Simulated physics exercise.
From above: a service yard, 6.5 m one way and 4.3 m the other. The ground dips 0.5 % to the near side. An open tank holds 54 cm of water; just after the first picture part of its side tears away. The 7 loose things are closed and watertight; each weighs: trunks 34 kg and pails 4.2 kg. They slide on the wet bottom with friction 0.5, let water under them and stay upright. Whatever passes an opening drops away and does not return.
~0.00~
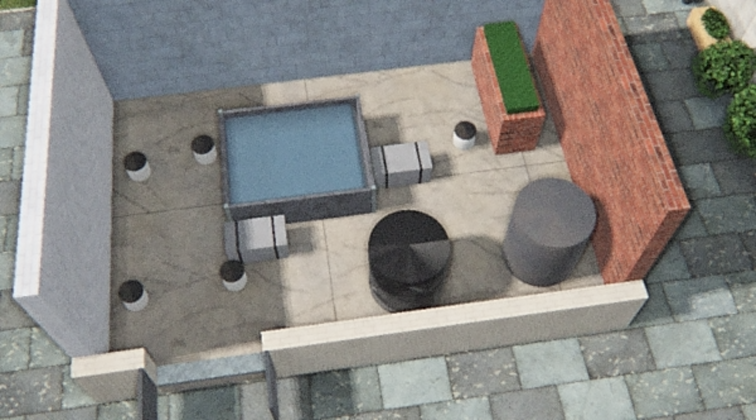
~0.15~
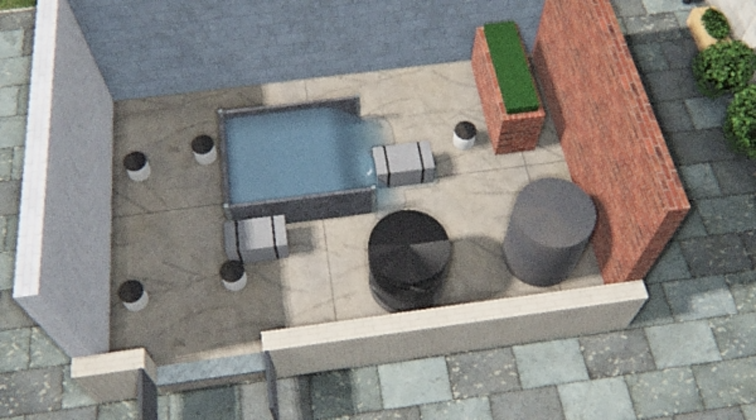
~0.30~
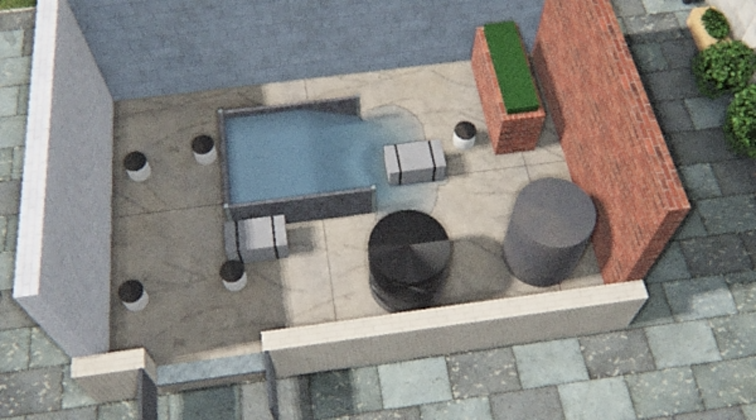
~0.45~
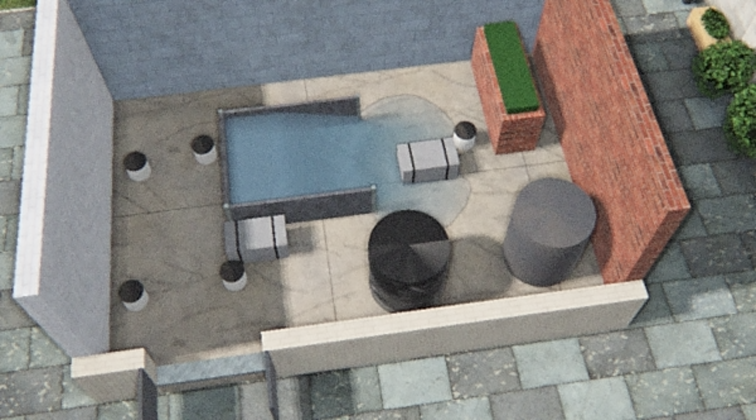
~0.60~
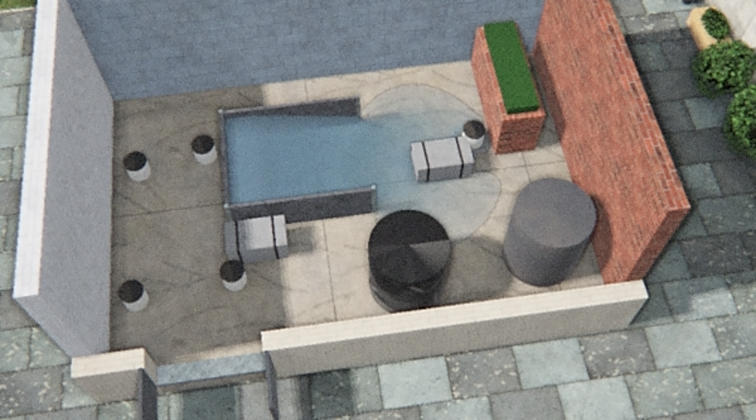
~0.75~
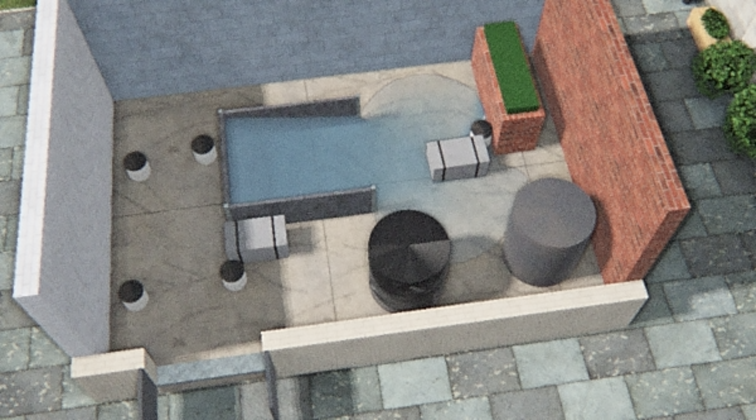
In a walled yard seen from above, the right side of a water tank gave way and water spread across the paving, pushing a gray trunk rightward, then nudging a small pail the same way.
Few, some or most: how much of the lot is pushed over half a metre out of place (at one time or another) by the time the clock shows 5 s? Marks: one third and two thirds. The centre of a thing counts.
Share: Less than a third.
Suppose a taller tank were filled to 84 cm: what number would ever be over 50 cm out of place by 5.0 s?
Then 4.
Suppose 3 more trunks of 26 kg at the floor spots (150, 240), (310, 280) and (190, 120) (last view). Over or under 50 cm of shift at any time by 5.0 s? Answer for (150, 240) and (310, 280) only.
In that order: Under, less.
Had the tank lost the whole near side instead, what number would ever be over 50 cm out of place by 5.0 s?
In that case 4 of them.
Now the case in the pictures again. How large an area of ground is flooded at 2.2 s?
About 12 m2.
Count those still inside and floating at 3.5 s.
I count 2.
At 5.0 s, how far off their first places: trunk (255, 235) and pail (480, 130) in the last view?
In turn: 0 cm, 140 cm.
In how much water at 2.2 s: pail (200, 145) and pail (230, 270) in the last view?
About 0 and 0 cm.
After 1.1 s 1 of 7 are over 50 cm from their spots; 1 afloat.
After 2.2 s 2 of 7 are over 50 cm from their spots; 2 afloat.
After 3.5 s 2 of 7 are over 50 cm from their spots; 2 afloat.
After 5.0 s 2 of 7 are over 50 cm from their spots, and 2 have been at some point; 2 afloat.
